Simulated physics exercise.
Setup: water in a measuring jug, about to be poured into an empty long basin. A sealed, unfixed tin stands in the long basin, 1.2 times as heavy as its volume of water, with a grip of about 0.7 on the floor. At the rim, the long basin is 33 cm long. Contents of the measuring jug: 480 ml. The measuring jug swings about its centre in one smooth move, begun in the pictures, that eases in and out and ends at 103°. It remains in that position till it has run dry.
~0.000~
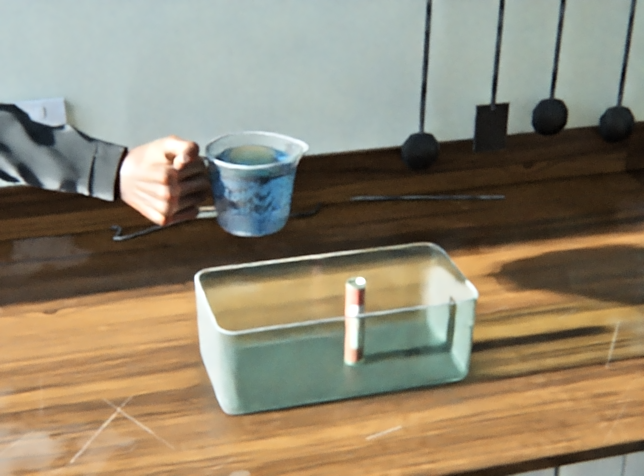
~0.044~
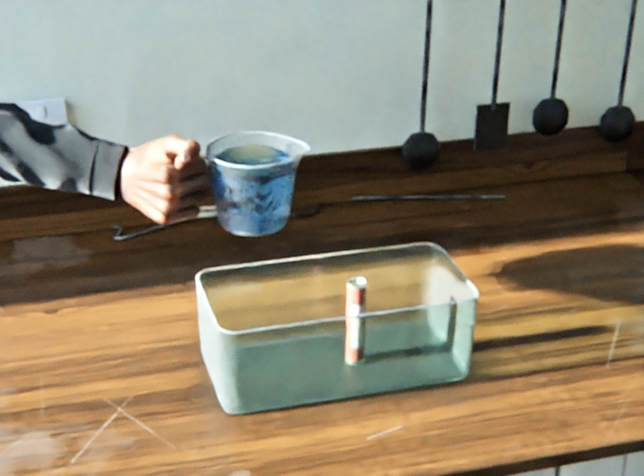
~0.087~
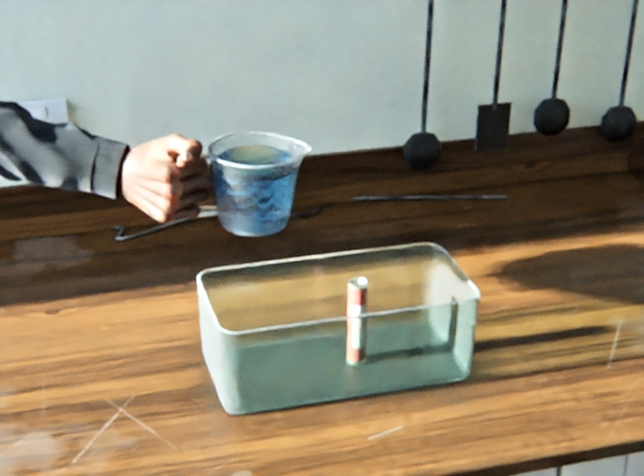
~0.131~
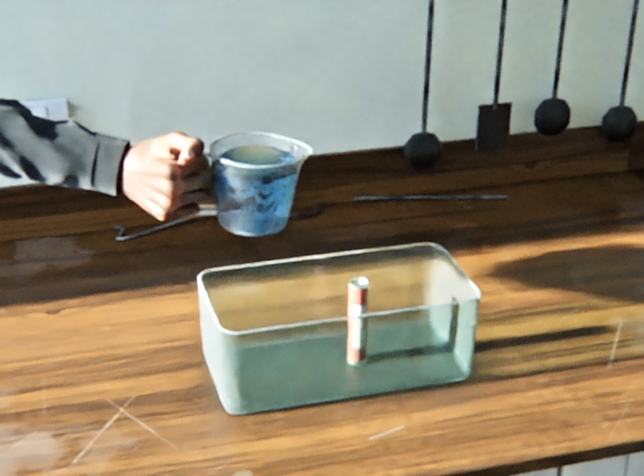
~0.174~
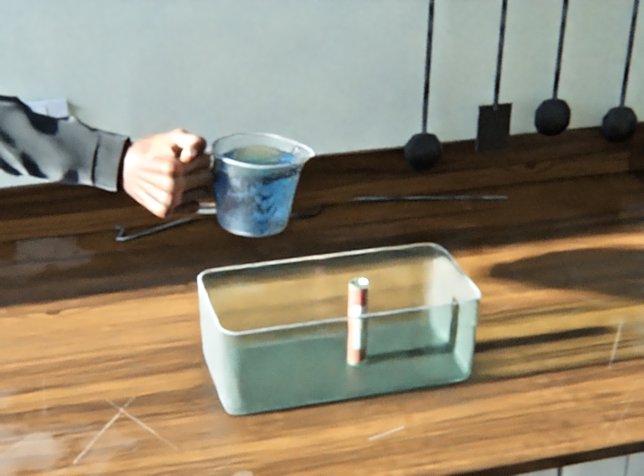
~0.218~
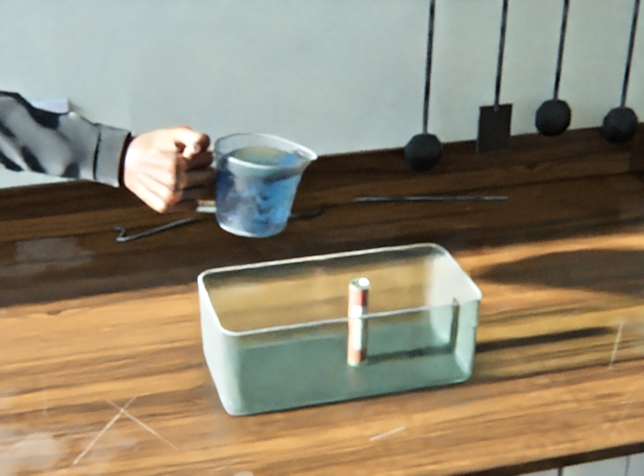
A hand holds a jug of blue water above a glass basin and tilts it slightly right.
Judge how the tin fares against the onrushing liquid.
It gets bowled over.
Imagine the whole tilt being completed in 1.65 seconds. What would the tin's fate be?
In that case the tin overturns.
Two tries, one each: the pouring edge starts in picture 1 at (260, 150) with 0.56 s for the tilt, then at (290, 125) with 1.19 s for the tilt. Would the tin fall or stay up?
First it stays on its base; then it tips over.
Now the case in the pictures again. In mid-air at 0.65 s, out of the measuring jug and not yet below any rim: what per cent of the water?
20 %.
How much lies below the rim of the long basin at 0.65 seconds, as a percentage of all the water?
Roughly 6 percent.
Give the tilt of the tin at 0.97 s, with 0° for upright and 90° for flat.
I'd say it is close to 5 degrees off upright.
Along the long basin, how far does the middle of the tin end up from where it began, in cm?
About 7.5 cm.
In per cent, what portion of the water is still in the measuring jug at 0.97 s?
16 in a hundred, give or take.
Then, 0.65 s in, the tilt is 61° and 73 per cent is still to pour; the tin stands where it began.
Then, 0.97 s in, the tilt is 96° and 16 per cent is still to pour; the tin leans 5°.
Then, 1.31 s in, the tilt is 103° and 0 per cent is still to pour; the tin lies on its side.
Then, 1.67 s in, the tilt is 103° and 0 per cent is still to pour; the tin lies on its side.
Finally, the tin lies on its side.
